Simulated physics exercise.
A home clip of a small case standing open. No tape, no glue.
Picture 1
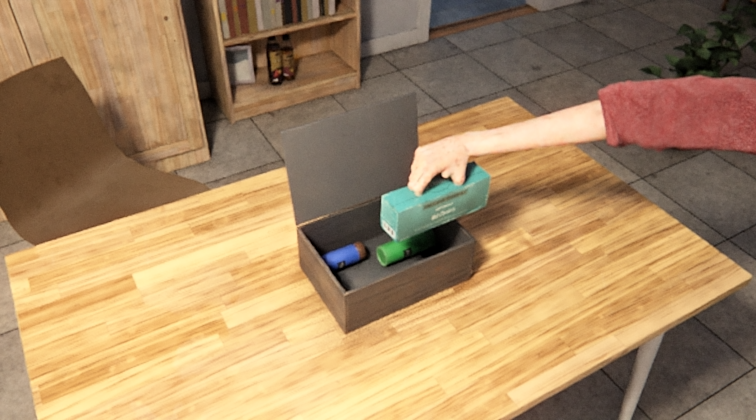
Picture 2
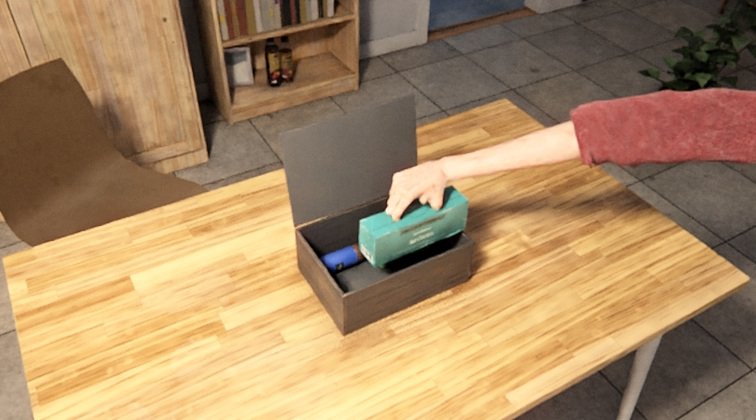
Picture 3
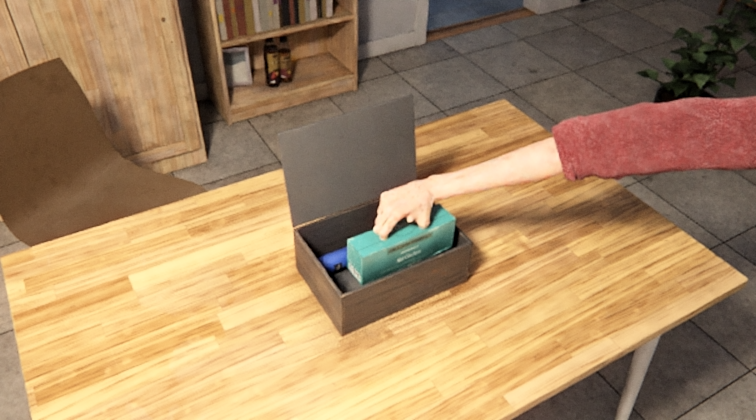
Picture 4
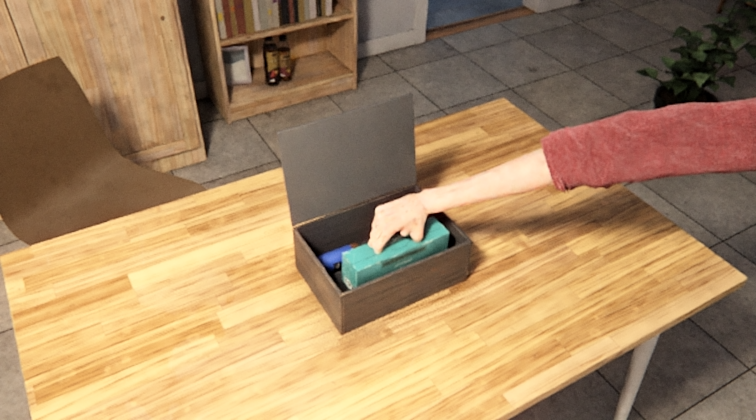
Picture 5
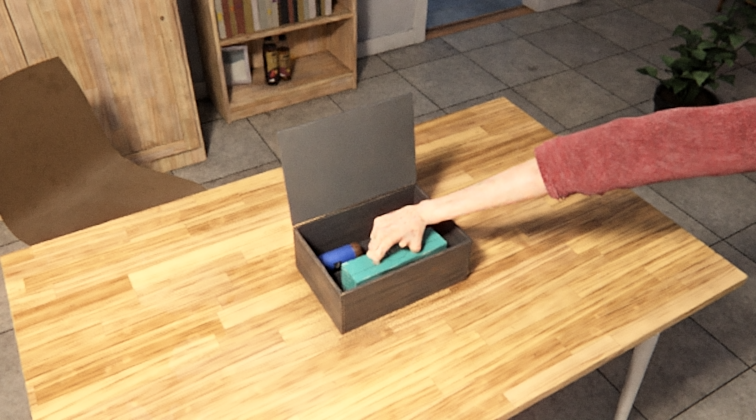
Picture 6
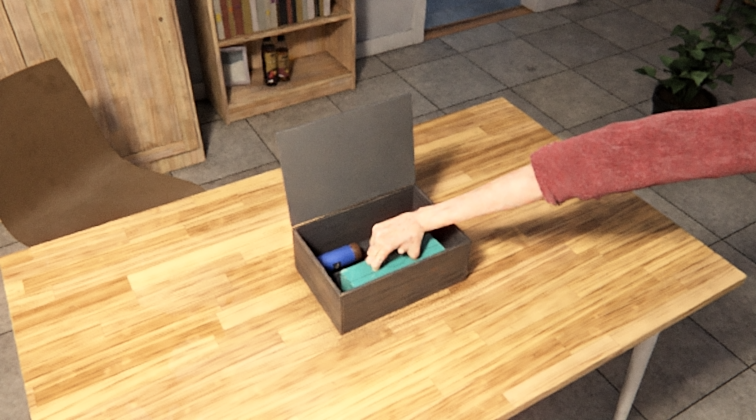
A hand lowers a turquoise carton into an open dark case beside a blue shaker.
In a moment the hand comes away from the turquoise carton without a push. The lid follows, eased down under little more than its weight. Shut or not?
In the end the lid closes.
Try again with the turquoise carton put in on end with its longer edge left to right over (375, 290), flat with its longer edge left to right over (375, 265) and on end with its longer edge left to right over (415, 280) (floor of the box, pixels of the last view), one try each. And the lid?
First try: It stays ajar; second try: It sits on the rim; third try: It will not close.
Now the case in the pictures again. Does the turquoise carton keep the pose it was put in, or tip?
It keeps its pose.
Then, 1.40 s past the last view, lid 72° above the rim.
Then, 2.00 s past the last view, lid 31° above the rim.
Finally, lid shut; all 3 still in place. Final places as the last picture's camera would see them, turquoise carton near (393, 273).
